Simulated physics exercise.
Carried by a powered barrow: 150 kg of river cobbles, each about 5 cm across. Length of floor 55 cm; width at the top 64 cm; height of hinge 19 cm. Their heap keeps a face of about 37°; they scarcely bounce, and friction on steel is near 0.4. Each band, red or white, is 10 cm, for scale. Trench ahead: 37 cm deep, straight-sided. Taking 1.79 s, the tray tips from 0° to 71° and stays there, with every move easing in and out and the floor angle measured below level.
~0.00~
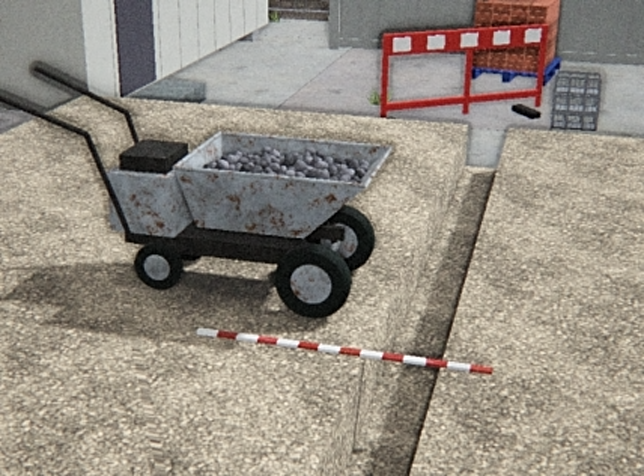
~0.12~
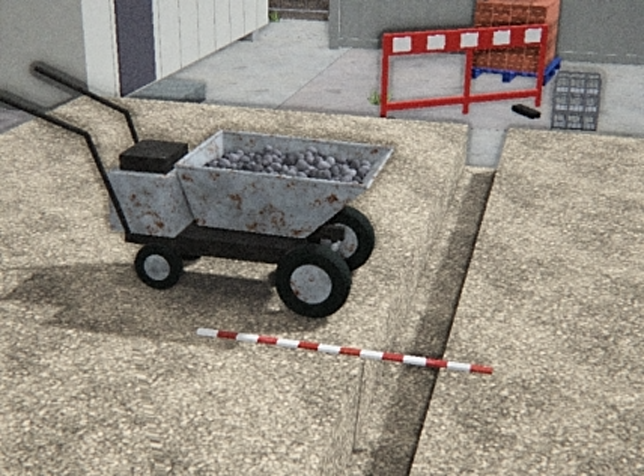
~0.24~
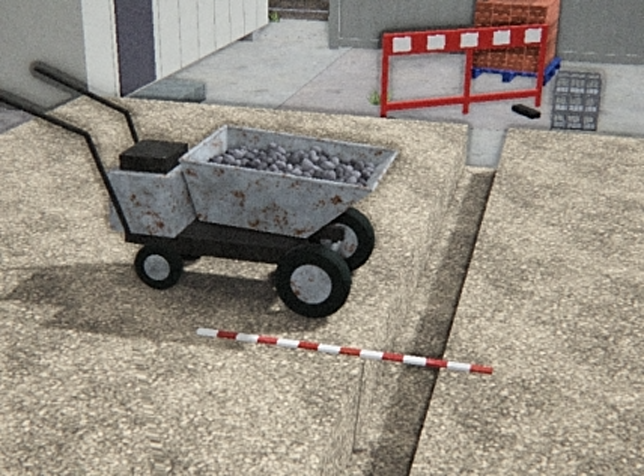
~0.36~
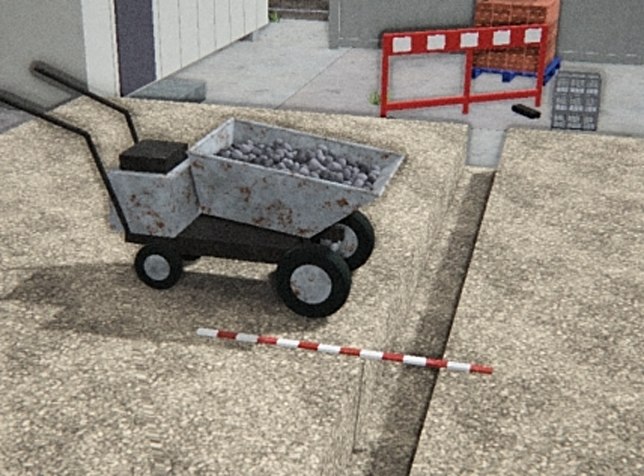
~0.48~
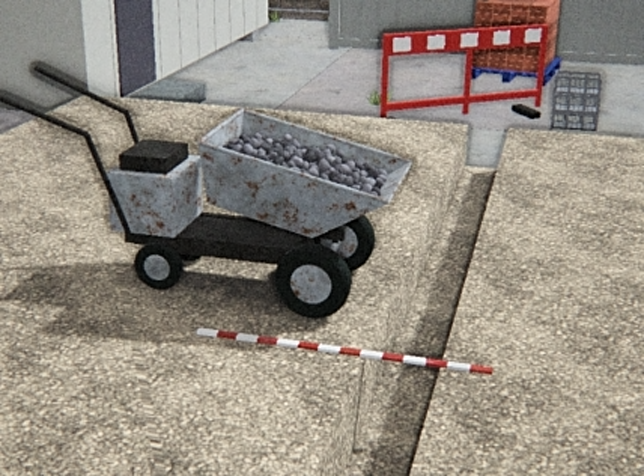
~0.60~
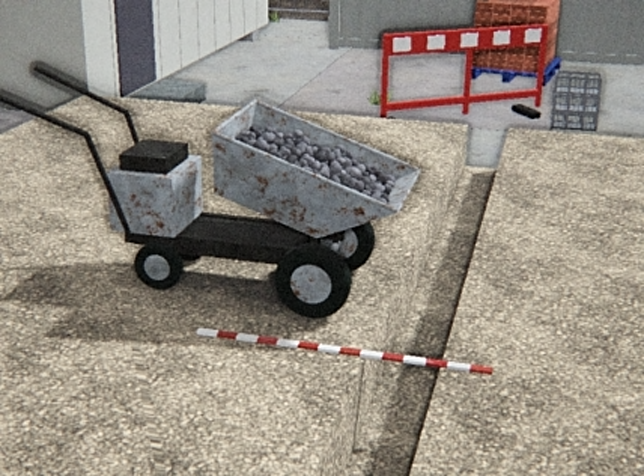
A rusty metal tray of grey stones tilts gradually down toward the right on a barrow.
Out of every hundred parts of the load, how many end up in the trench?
Close to 39 in a hundred.
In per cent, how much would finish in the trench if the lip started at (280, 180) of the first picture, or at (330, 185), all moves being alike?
Roughly 80 percent for the first, and 85 percent for the second.
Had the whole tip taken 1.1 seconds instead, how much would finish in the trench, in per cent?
About 35%.
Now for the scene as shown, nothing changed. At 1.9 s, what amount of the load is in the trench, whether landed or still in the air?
Close to 10 per cent has got there by then.
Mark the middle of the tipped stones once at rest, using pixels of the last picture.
(481, 306).
After 1.3 s the floor is at 60°; 98 % in the tray, 1 % in the trench, 1 % past the trench; the foremost stones are at (460, 285).
After 1.9 s the floor is at 71°; 41 % in the tray, 12 % in the trench, 46 % past the trench; the foremost stones are at (577, 322).
After 2.2 s the floor is at 71°; 13 % in the tray, 23 % in the trench, 64 % past the trench; the foremost stones are at (636, 330).
After 4.2 s the floor is at 71°; 0 % in the tray, 39 % in the trench, 61 % past the trench; the foremost stones are past the picture's edge.
